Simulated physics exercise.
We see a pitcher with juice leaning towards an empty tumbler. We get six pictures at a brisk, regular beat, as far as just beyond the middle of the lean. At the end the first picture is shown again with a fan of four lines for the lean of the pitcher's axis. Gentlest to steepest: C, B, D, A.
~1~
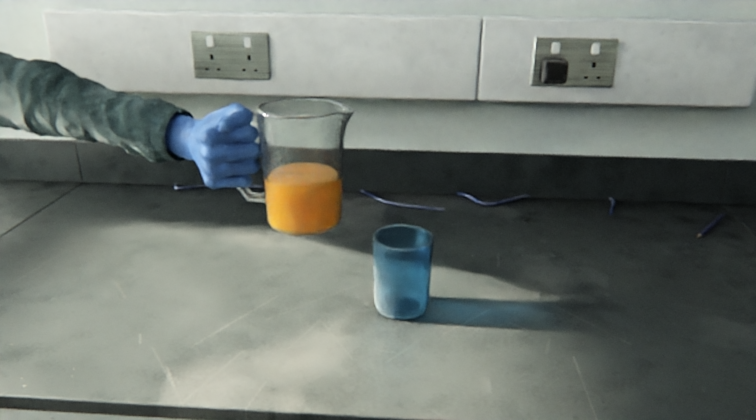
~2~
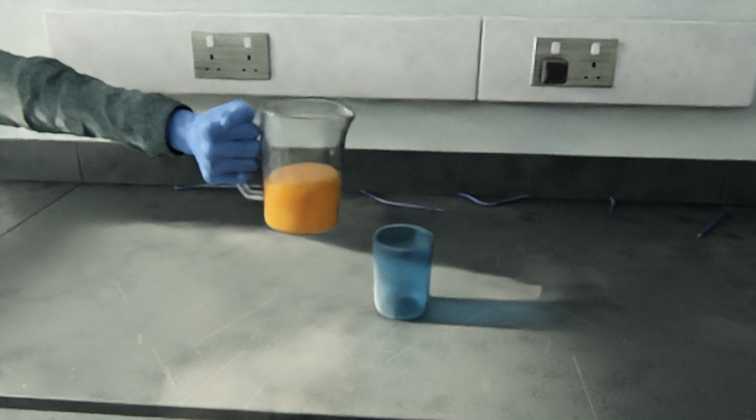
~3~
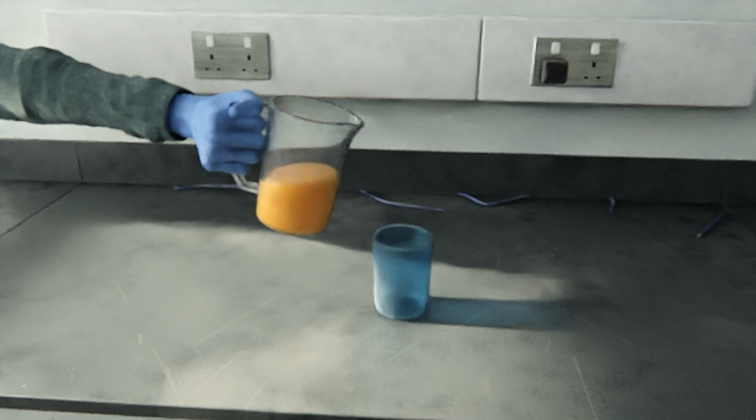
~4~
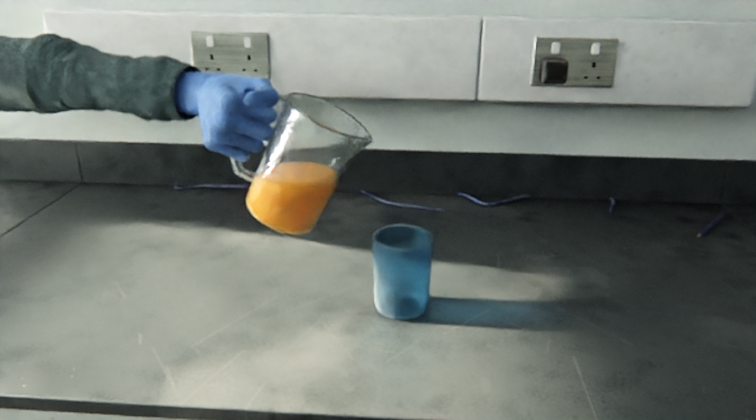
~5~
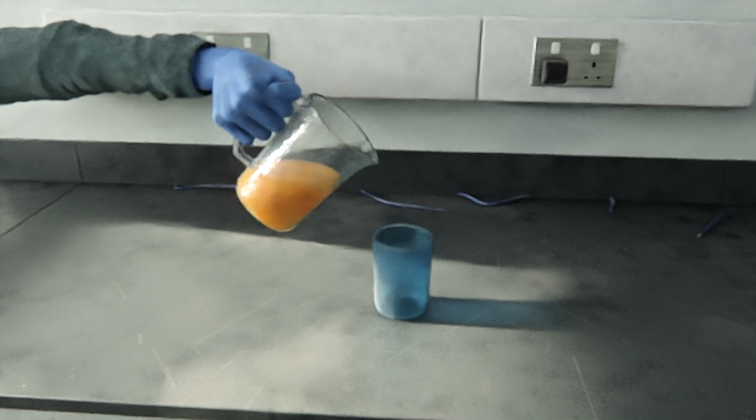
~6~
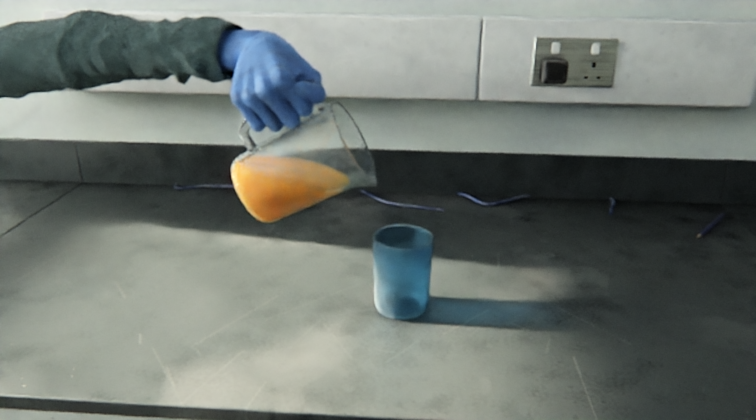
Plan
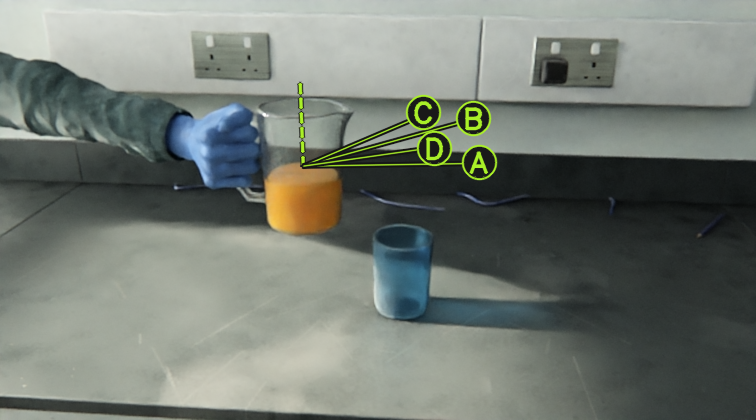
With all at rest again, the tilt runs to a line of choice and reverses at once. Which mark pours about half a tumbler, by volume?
D is best.
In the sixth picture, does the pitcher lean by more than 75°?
No, it does not.
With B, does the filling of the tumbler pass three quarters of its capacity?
No.
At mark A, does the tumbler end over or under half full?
Over half.
On the marked copy, A at (462, 163); B at (457, 123); C at (408, 121); D at (417, 149).
With A, the tumbler ends with about 68 % of what it can hold.
With B, the tumbler ends with about 29 % of what it can hold.
With C, the tumbler ends with about 12 % of what it can hold.
With D, the tumbler ends with about 49 % of what it can hold.
